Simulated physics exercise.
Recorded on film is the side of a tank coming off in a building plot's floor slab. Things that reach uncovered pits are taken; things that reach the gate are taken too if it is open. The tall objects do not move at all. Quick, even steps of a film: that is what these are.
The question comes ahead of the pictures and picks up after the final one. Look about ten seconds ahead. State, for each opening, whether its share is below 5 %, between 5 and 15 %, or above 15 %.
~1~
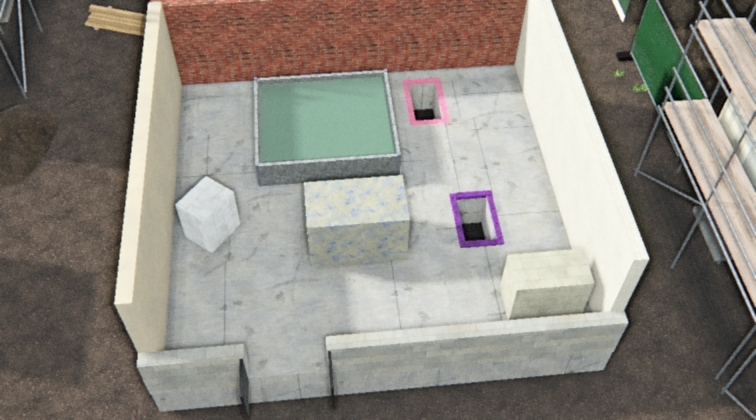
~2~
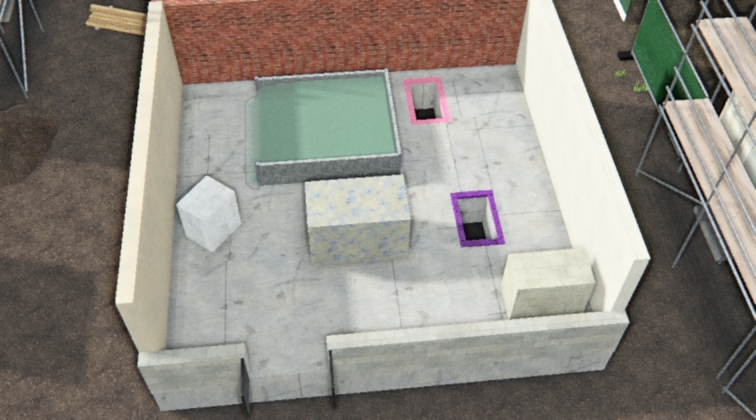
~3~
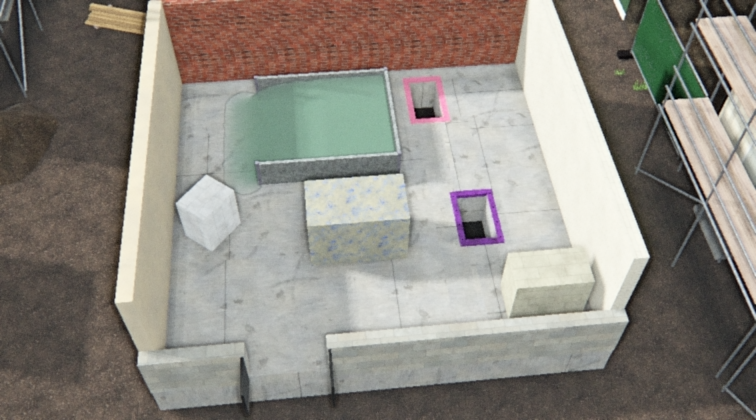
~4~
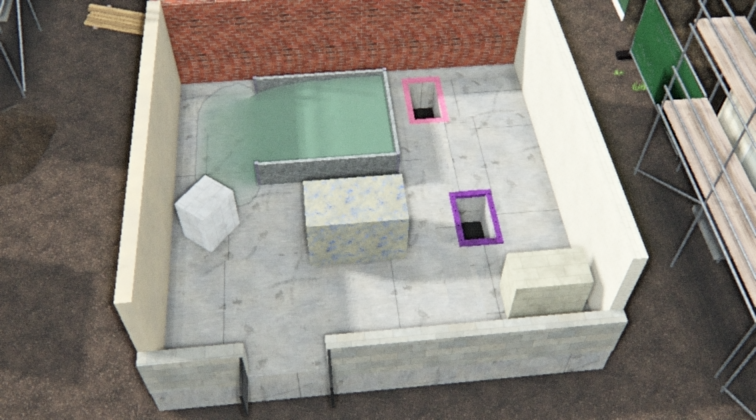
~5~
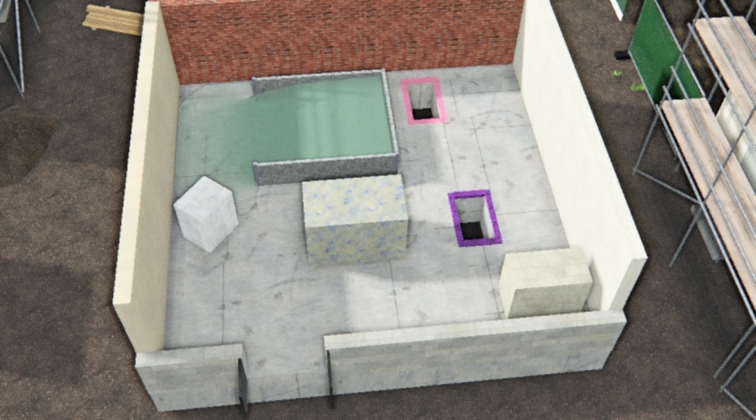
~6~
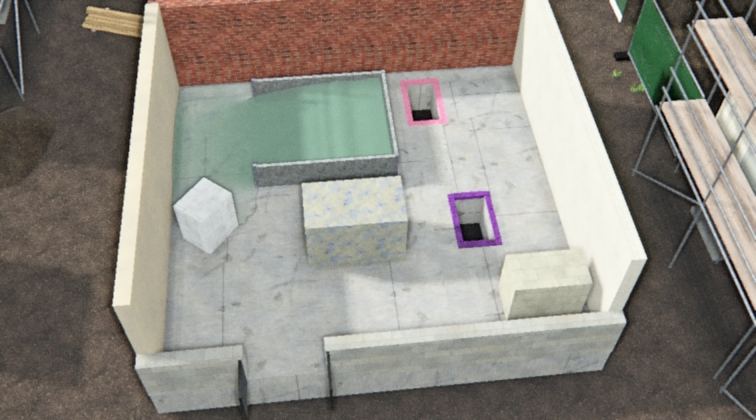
The gate's share is between 5 and 15 %. The pink pit's share is between 5 and 15 %. The purple pit's share is below 5 %.
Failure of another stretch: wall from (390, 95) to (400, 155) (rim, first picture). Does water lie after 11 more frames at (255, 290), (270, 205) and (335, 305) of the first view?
Taking them in order, I'd say not reached, not reached and not reached.
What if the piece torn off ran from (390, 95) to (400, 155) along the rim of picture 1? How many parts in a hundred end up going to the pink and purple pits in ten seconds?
The pink pit takes 25 per cent and the purple pit 6 per cent.
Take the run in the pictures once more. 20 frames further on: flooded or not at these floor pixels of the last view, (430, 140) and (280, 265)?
High and dry, then submerged.
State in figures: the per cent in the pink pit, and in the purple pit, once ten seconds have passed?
About 8 percent for the first and about 0 percent for the second.
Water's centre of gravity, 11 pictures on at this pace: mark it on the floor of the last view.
The spot I would choose is (259, 146).
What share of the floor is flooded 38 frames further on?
It should be close to 70 %.
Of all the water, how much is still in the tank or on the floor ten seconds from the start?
My figure: Some 82 per cent.
A moment on, water covers 15 % of the floor; the gate 0 %, the pink pit 0 %, the purple pit 0 %.
Next, water covers 20 % of the floor; the gate 0 %, the pink pit 0 %, the purple pit 0 %.
Then, water covers 40 % of the floor; the gate 0 %, the pink pit 0 %, the purple pit 0 %.
Later, water covers 70 % of the floor; the gate 3 %, the pink pit 5 %, the purple pit 0 %.
In the end, water covers 90 % of the floor; the gate 8 %, the pink pit 8 %, the purple pit 1 %.
